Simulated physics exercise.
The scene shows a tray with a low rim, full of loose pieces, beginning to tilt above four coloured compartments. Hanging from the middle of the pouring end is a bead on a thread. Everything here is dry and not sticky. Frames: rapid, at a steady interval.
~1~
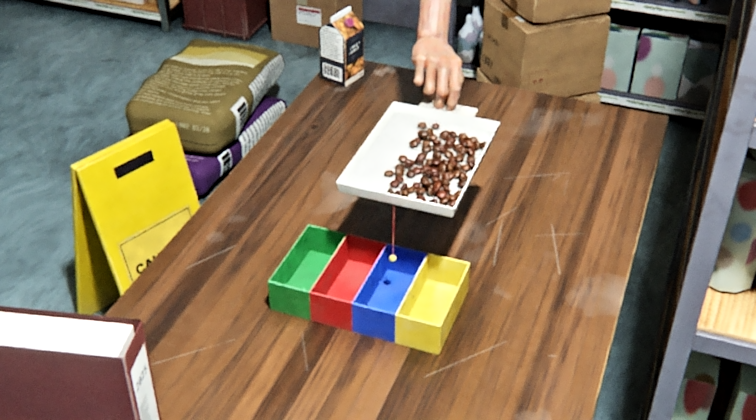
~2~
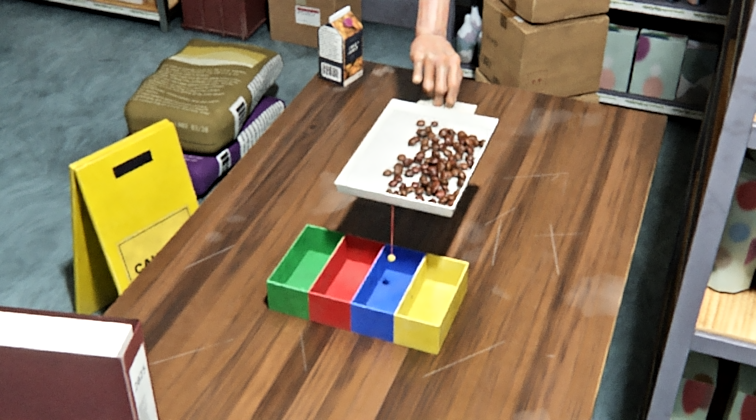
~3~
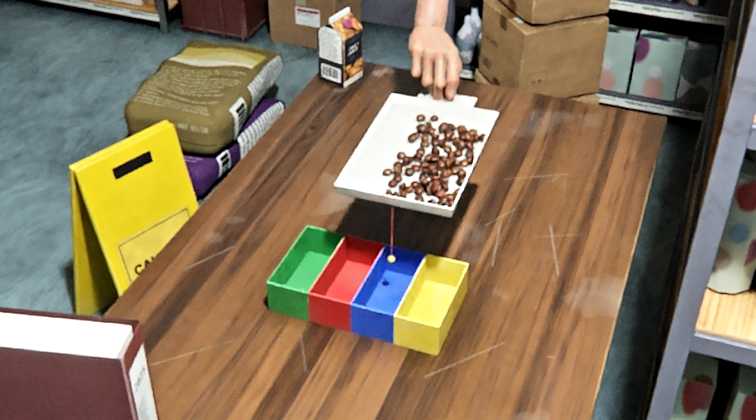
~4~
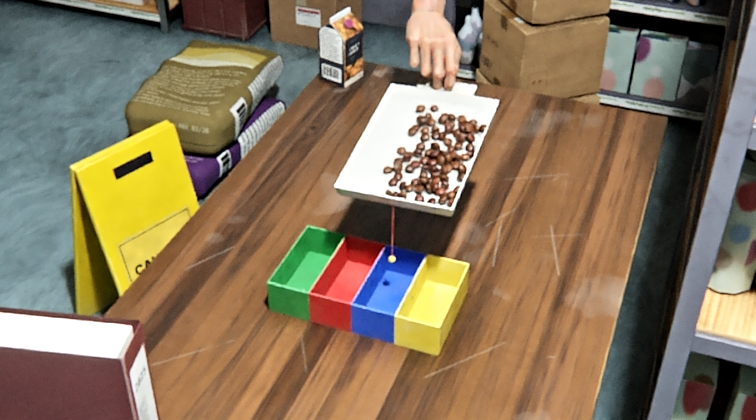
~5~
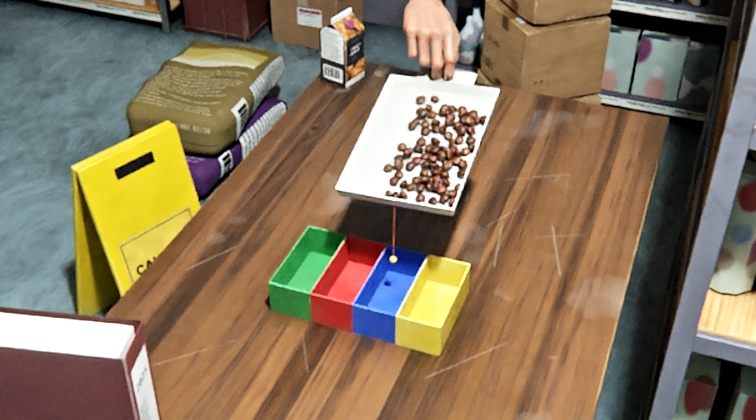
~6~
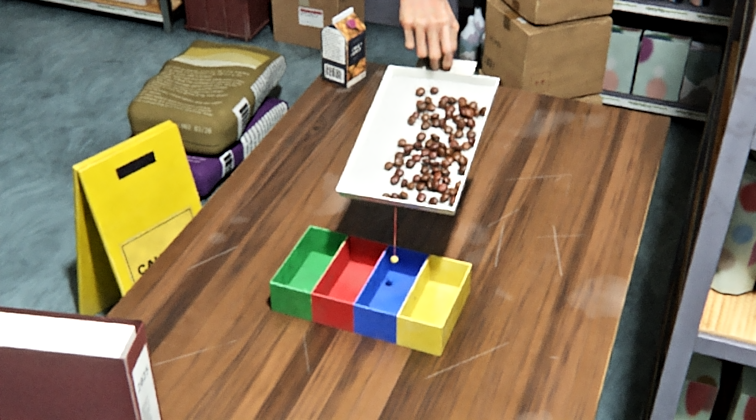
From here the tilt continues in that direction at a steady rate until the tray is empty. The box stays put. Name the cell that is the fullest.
Red.
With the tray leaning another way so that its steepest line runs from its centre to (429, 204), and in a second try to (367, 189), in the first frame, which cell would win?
Yellow, then the red one.
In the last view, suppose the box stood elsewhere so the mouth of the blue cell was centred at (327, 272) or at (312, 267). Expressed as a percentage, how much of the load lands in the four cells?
About 80% and about 70%.
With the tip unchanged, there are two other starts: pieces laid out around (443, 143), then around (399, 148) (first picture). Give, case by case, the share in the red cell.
First about 50, then 60 per cent.
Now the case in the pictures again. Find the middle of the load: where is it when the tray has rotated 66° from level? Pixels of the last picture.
Somewhere about (390, 186).
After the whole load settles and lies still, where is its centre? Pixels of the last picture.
I'd mark it at roughly (354, 308).
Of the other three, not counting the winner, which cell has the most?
The runner-up: The cell in blue.
Shortly afterwards, tray tipped steeply; all but a few on the tray; only a few falling or outside the box.
Next, tray tipped past a quarter turn; near a quarter on the tray; near a quarter in the red cell; near a quarter in the blue cell; a little in the green cell; a little in the yellow cell; a little falling or outside the box.
Some moments later, tray tipped past a quarter turn; near half in the red cell; near a third in the blue cell; a little in the green cell; a little in the yellow cell; only a few falling or outside the box.
In the end, tray tipped past a quarter turn; near half in the red cell; near a third in the blue cell; a little in the green cell; a little in the yellow cell; only a few outside the box.
